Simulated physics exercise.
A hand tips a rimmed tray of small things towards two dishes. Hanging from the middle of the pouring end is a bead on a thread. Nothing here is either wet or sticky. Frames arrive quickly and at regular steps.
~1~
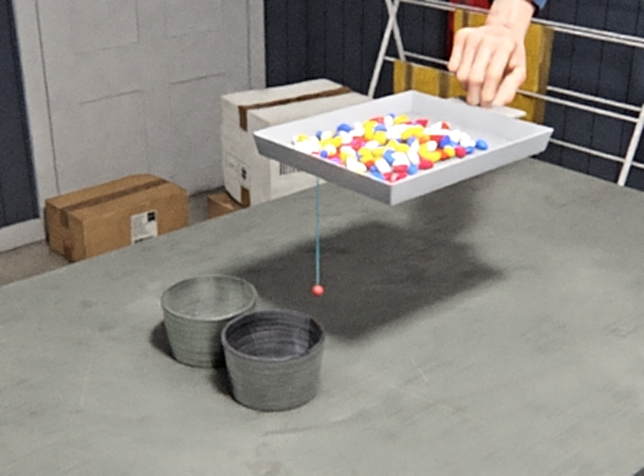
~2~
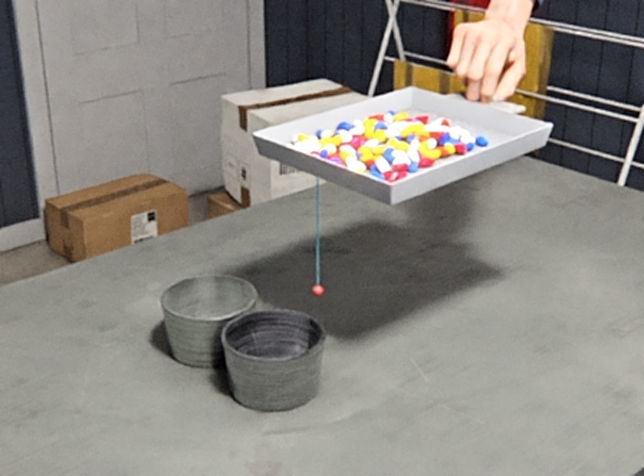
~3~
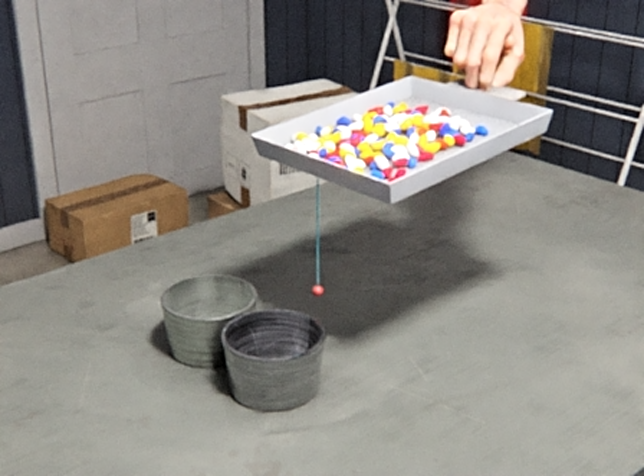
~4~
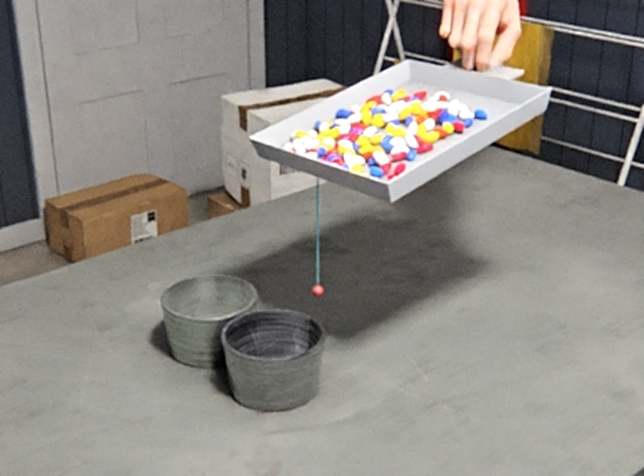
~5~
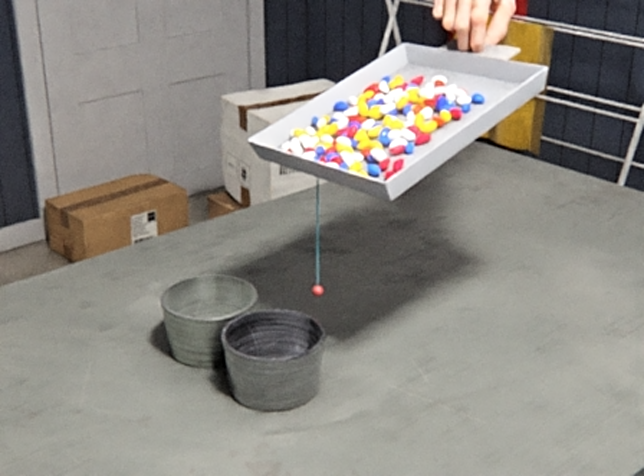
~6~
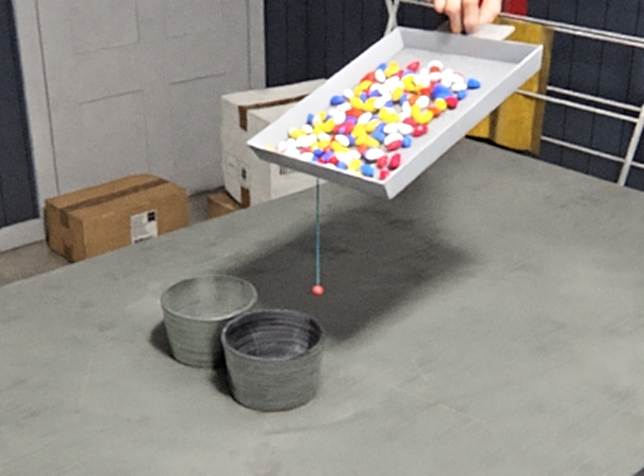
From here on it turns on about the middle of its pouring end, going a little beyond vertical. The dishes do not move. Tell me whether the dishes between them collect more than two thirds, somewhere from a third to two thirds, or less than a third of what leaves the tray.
Between them they collect more than two thirds.
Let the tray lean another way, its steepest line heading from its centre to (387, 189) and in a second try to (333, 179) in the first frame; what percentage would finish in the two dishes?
Lab note: Try one about 10 %, try two about 70 %.
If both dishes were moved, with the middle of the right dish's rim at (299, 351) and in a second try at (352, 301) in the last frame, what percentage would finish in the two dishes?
Roughly 70 per cent, then roughly 0 per cent.
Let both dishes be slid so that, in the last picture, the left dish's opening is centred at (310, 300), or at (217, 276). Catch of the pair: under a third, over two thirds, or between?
First place: Less than a third. Second place: In the middle band.
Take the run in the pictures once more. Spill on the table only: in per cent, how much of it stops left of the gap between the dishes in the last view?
Around 50 percent of the pieces.
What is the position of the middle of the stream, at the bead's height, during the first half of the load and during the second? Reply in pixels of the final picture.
The opening part goes through (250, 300); what follows goes through (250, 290).
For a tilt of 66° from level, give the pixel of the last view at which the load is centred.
The load is centred around (320, 113).
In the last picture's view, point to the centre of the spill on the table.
Roughly pixel (235, 373).
Soon after the last picture, tray tipped steeply; all on the tray.
A little later, tray tipped past a quarter turn; about half on the tray; a stray few in the right dish; a small part in the left dish; a stray few outside both; about a third in the air.
Later still, tray tipped past a quarter turn; about a third in the right dish; about half in the left dish; about a quarter outside both.
At rest, tray tipped past a quarter turn; about a third in the right dish; about half in the left dish; about a quarter outside both.
